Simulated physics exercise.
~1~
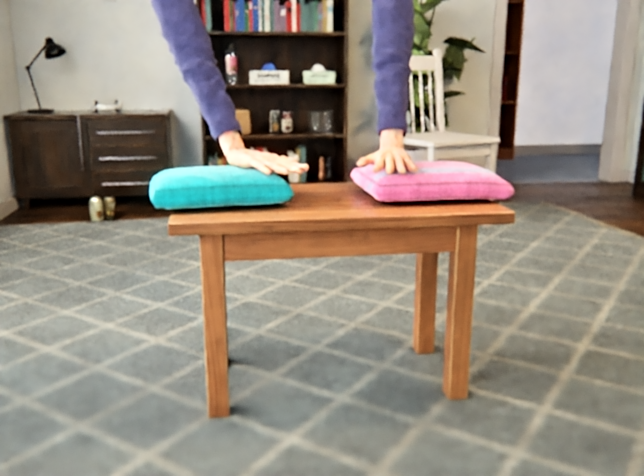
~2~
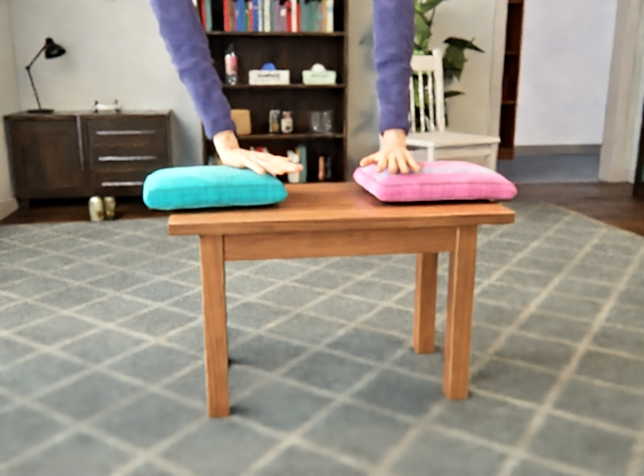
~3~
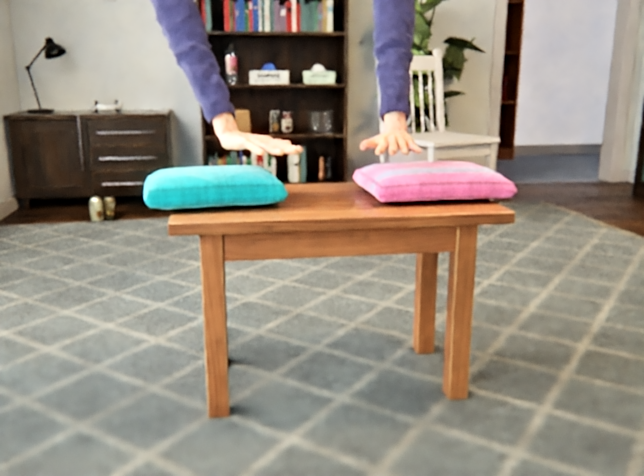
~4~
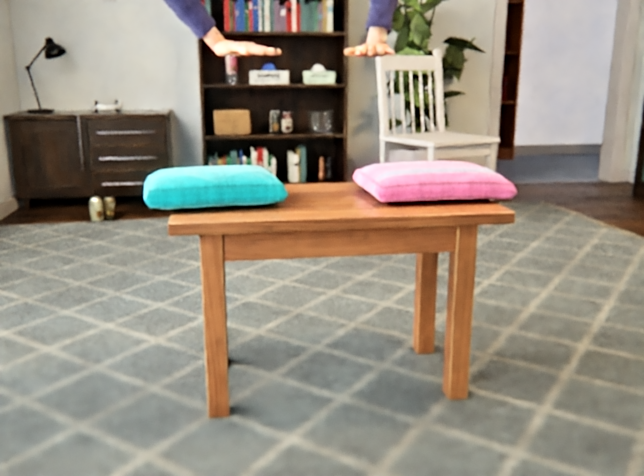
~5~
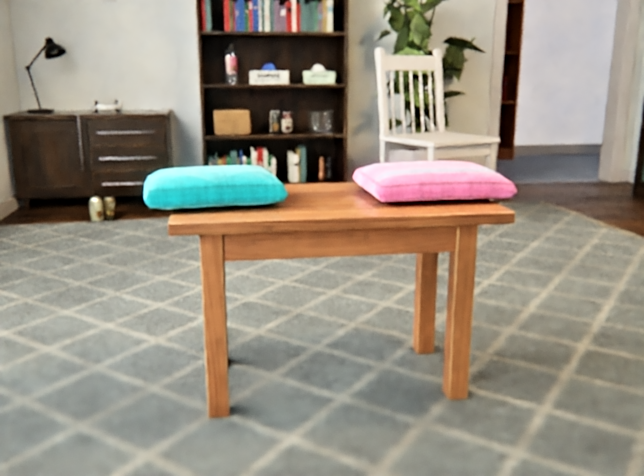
Two hands lift away from a turquoise bag and pink blanket, which stay on the bench.
